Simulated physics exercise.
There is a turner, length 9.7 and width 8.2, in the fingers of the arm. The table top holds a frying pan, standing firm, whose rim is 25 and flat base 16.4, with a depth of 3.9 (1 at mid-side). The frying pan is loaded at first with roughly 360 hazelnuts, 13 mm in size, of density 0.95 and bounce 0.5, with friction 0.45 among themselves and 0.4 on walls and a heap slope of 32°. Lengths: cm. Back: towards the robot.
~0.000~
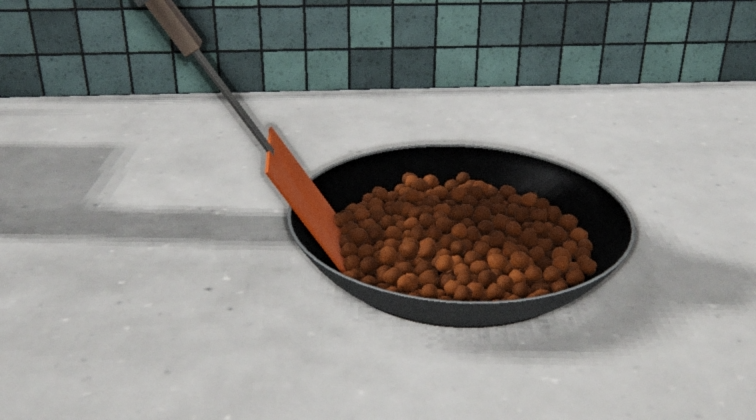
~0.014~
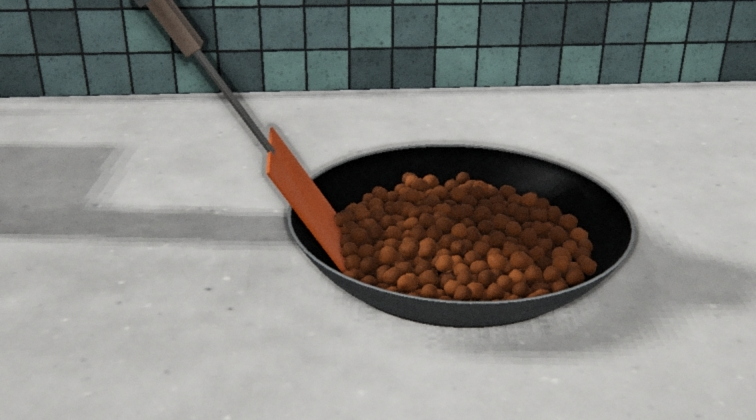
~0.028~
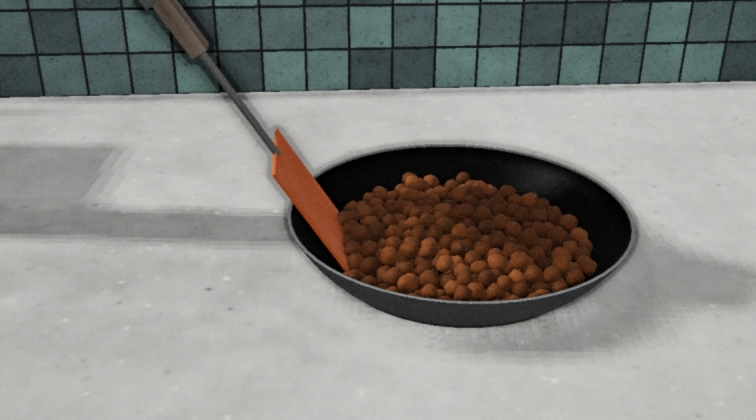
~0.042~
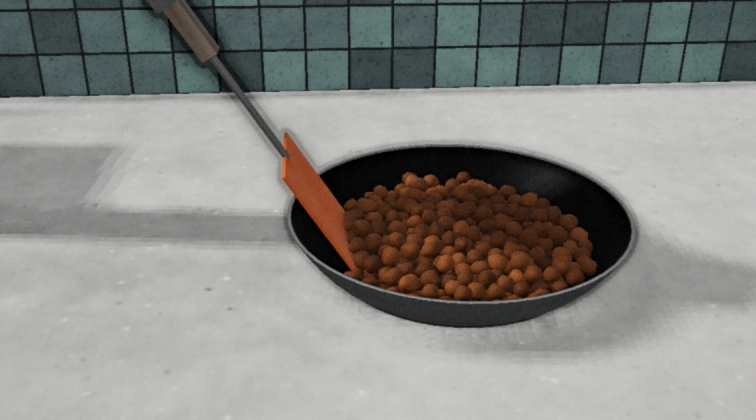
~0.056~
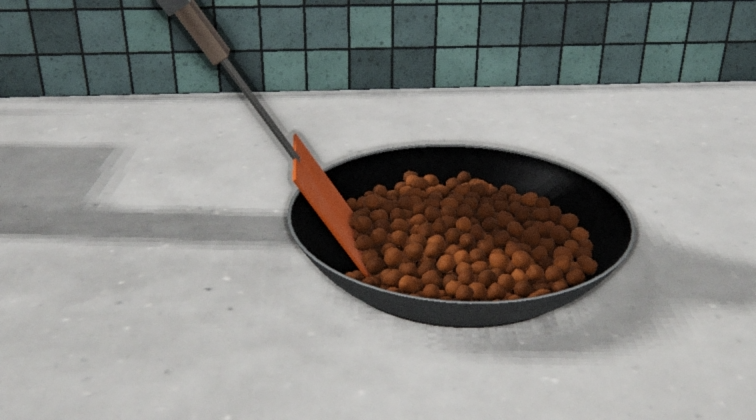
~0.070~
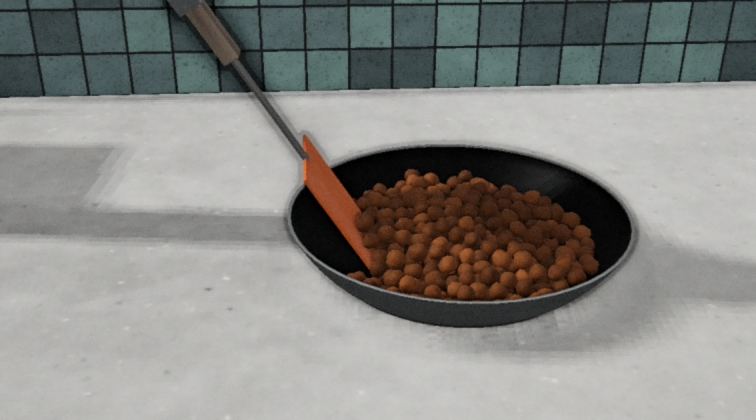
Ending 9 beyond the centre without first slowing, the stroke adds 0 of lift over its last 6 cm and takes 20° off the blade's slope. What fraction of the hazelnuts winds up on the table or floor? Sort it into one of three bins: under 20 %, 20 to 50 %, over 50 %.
Bin: Under 20 %.
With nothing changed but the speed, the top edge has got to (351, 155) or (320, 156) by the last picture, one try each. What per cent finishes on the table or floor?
First try about 30 %, second try about 15 %.
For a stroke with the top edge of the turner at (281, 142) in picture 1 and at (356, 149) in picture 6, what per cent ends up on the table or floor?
Roughly 30 percent ends up there.
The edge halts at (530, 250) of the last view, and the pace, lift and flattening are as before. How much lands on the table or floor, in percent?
I'd put it near 0 per cent.
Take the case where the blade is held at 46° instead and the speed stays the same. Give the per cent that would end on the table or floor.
Result, estimated: 5 %.
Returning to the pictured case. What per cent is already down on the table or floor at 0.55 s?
Around 10 %.
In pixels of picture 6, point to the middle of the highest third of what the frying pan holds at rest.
Centre: Roughly (567, 205).
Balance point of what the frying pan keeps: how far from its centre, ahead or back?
It sits some 4.0 centimetres ahead of centre.
After 0.18 s, sloping 58°, highest piece 5 above the table; 362 in the frying pan.
After 0.30 s, sloping 51°, highest piece 6 above the table; 362 in the frying pan.
After 0.55 s, sloping 38°, highest piece 6 above the table; 322 in the frying pan, 39 on the table or floor, 1 on the blade or in flight.
After 1.60 s, sloping 38°, highest piece 6 above the table; 318 in the frying pan, 44 on the table or floor.
In the end, 318 in the frying pan, 44 on the table or floor. That is 12 % on the table or floor.
